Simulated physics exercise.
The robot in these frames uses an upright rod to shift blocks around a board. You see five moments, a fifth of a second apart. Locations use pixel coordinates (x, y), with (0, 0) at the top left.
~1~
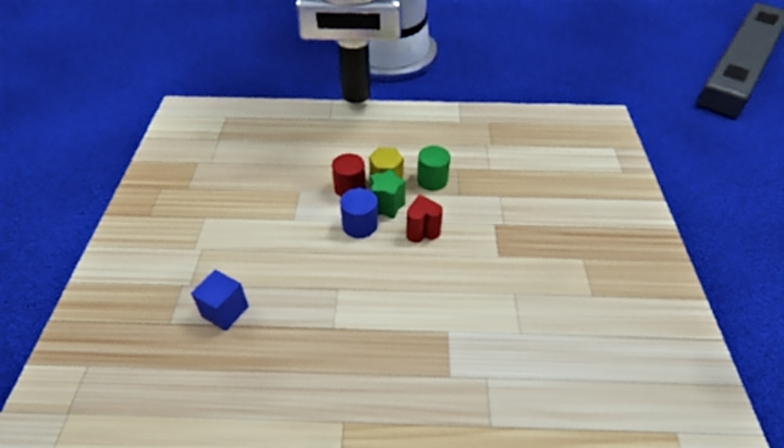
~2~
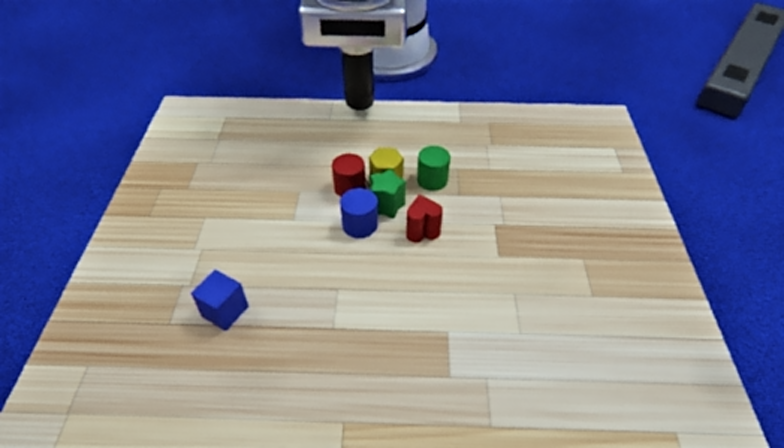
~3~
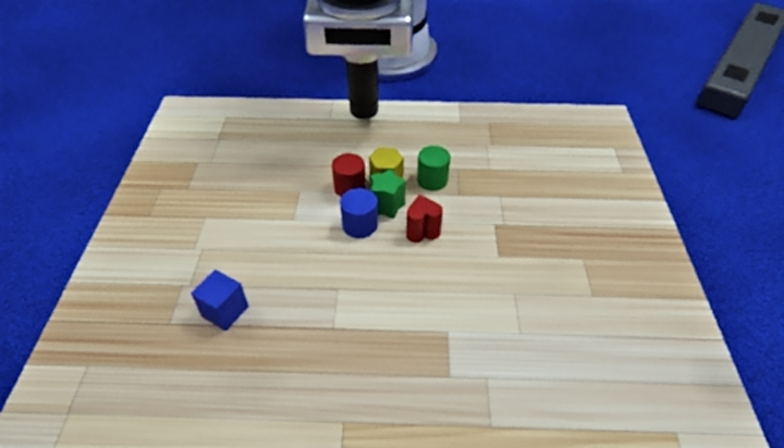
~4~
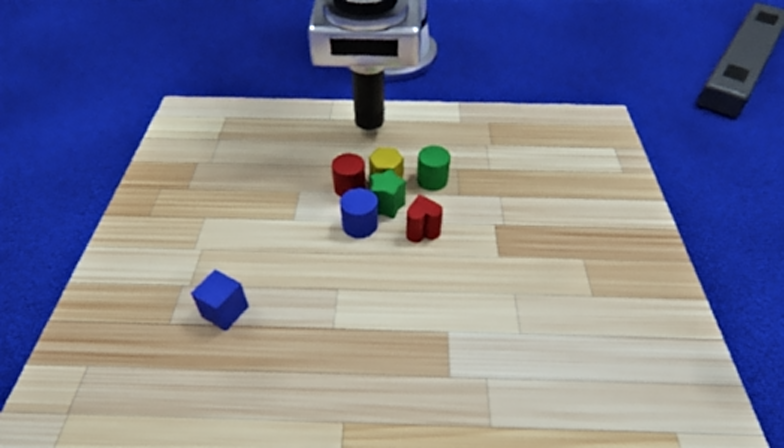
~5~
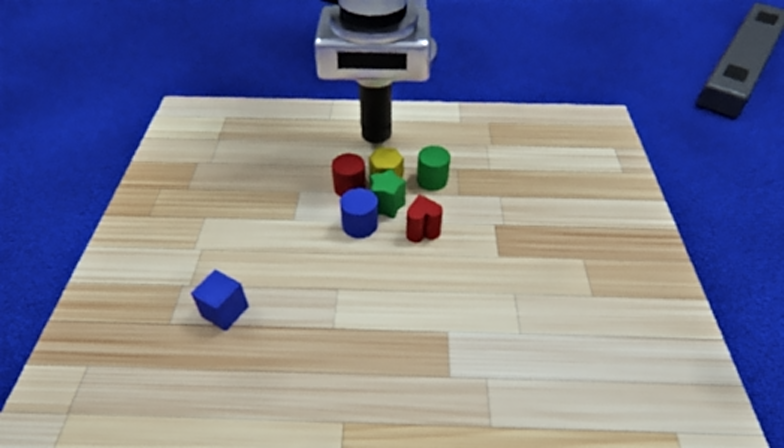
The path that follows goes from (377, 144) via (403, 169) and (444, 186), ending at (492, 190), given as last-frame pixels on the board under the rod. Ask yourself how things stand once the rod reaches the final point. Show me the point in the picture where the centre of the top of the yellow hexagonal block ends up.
It should be at (408, 174) by then.
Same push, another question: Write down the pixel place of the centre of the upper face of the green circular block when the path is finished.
In the picture, that point is around (528, 180).
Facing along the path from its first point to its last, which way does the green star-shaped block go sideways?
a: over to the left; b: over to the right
I choose b.
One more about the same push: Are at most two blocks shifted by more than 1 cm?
My answer is no.
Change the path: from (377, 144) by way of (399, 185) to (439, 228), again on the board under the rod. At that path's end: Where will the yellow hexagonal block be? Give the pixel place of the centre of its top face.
By then it is at (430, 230).
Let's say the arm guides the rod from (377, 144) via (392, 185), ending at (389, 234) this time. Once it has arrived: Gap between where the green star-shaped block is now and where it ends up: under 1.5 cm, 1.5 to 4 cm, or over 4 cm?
It slides well over 4 cm.
What follows on the original path. One third of the way, rod at (403, 160); yellow hexagonal block at (396, 166); green star-shaped block at (389, 188), turned 25° clockwise.
Two thirds of the way, rod at (445, 176); yellow hexagonal block at (408, 174), turned 25° clockwise; green star-shaped block at (389, 193), turned 50° clockwise; green circular block at (480, 169).
At the end, rod at (494, 181); red circular block not moved; yellow hexagonal block at (408, 174), turned 25° clockwise; green star-shaped block at (389, 193), turned 50° clockwise; green circular block at (528, 180).
